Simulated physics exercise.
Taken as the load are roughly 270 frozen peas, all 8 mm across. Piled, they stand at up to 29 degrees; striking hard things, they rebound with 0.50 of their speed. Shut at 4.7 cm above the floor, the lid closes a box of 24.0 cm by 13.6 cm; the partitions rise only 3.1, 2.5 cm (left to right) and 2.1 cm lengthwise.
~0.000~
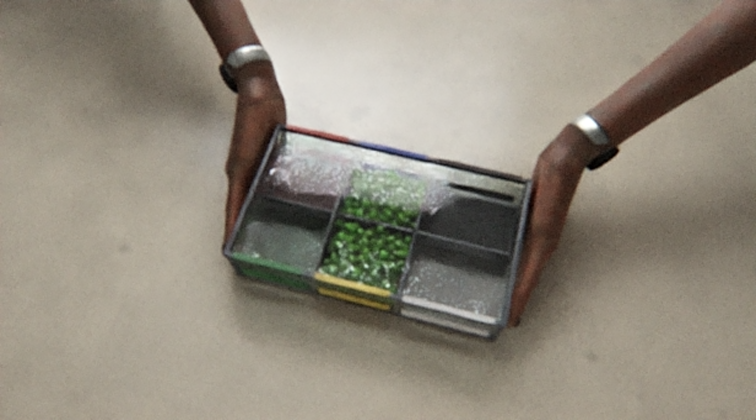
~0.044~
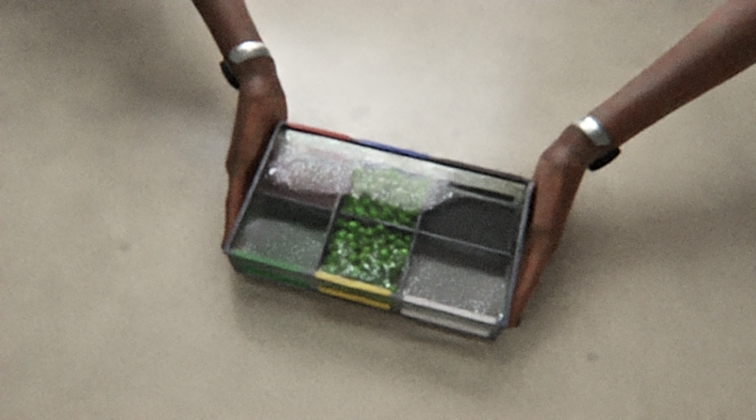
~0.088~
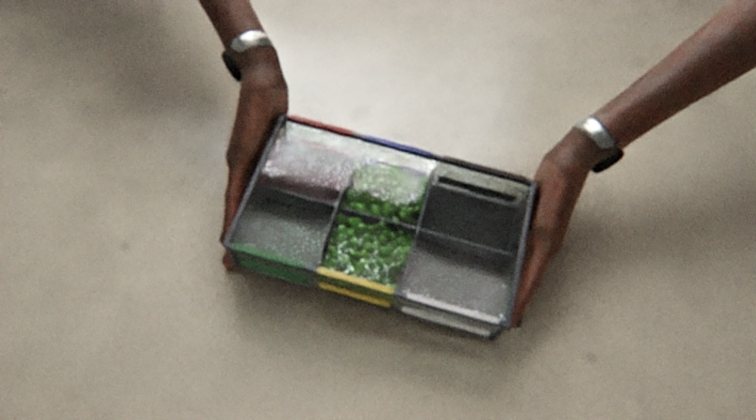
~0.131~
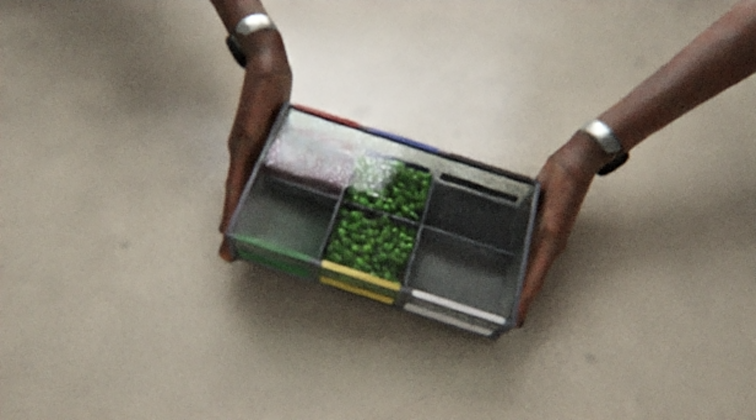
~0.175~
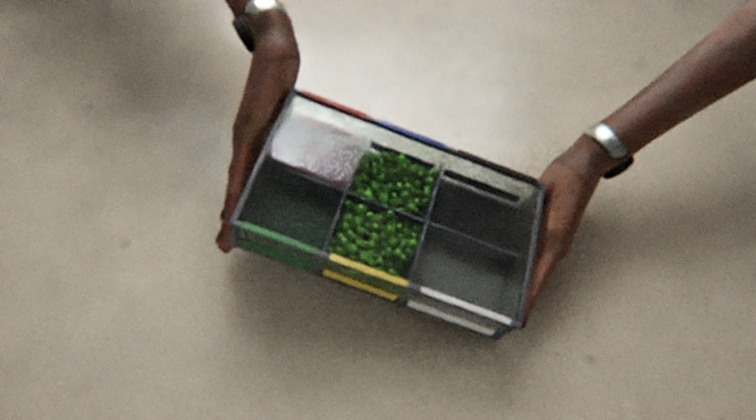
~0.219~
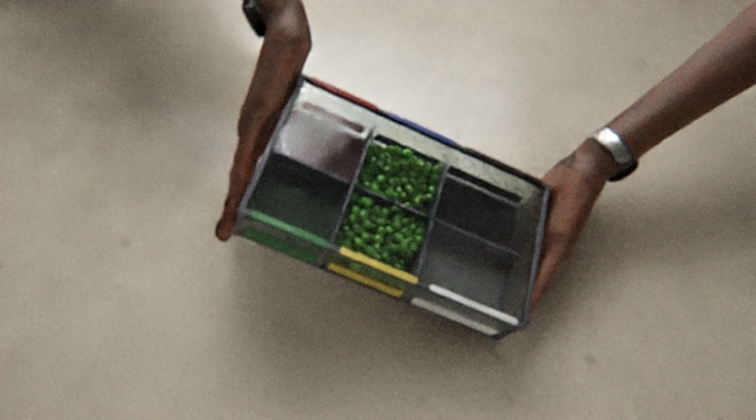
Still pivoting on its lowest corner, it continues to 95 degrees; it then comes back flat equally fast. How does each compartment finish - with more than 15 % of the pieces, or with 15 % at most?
Red: At most 15 %, blue: At most 15 %, green: At most 15 %, yellow: At most 15 %, white: More than 15 %, black: More than 15 %.
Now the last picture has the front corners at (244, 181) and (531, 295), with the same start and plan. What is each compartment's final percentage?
Result - red: 0 %; blue: 25 %; green: 0 %; yellow: 5 %; white: 0 %; black: 70 %.
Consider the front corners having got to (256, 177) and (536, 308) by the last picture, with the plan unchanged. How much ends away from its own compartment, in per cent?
That would be some 85 in a hundred.
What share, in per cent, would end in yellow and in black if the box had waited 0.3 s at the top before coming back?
Result - yellow: 5 %; black: 55 %.
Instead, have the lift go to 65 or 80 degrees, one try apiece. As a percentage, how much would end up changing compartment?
Close to 25 in a hundred first, and 60 in a hundred second.
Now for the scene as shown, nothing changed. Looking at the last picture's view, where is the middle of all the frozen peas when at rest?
Resting centre estimate: Around (482, 239).
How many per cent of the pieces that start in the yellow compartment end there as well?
I'd estimate about 10 %.
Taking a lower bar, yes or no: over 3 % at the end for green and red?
Note - green negative, red negative.
Then, at 0.96 s, tilt 95 degrees; blue 25 %, yellow 25 %, white 20 %, black 30 %.
After 1.45 s, tilt 41 degrees; blue 5 %, yellow 5 %, white 30 %, black 55 %.
After 2.01 s, tilt 0 degrees; blue 5 %, yellow 5 %, white 30 %, black 55 %.
At rest (2.6 s), red 0 %, blue 5 %, green 0 %, yellow 5 %, white 30 %, black 55 %.
